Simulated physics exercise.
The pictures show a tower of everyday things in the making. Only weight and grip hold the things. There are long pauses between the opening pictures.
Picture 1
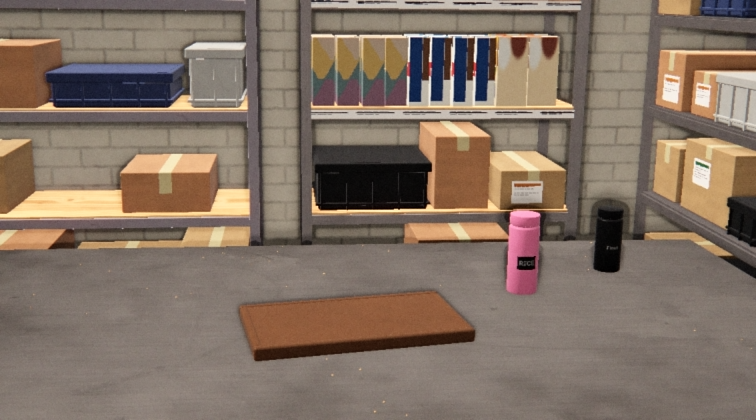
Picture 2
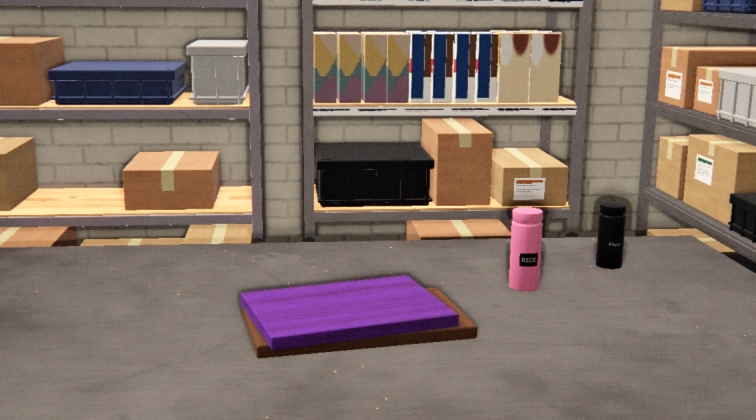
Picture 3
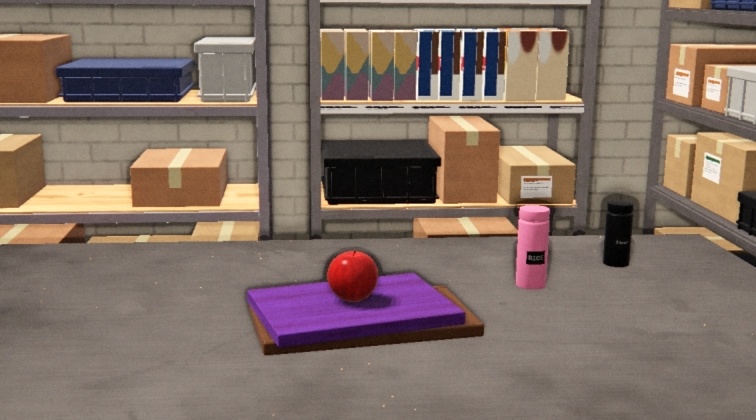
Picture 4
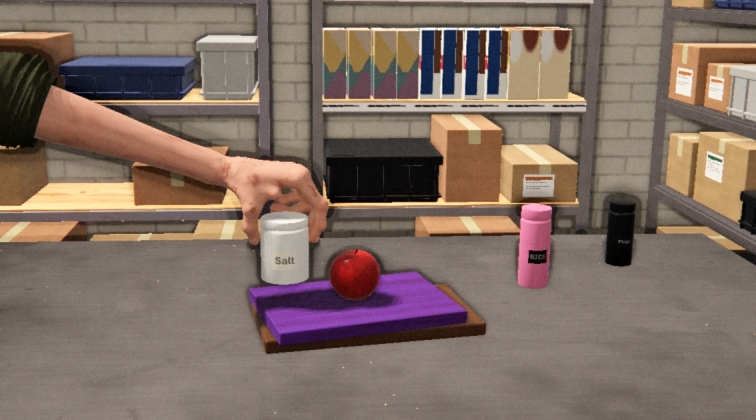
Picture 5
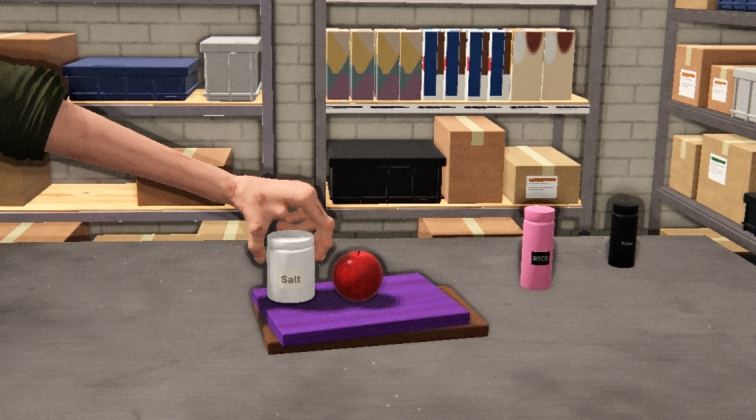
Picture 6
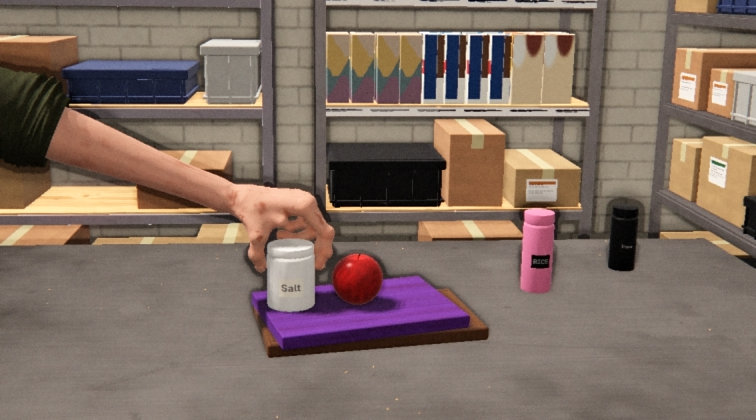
In this clip, a purple board appears on a brown board on a gray table, then a red apple on top. A hand reaches in from the left and lowers a white salt jar onto the purple board beside the apple.
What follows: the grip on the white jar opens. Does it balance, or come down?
As it turns out, it stays up.
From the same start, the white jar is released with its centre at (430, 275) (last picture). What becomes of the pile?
Then it stays up.
Then, 0.10 s past the last view, nothing moves.
Then, 0.40 s past the last view, white jar resting near (291, 275).
Finally, all 6 still in place. Final places as the last picture's camera would see them, white jar near (291, 275). The pile holds.
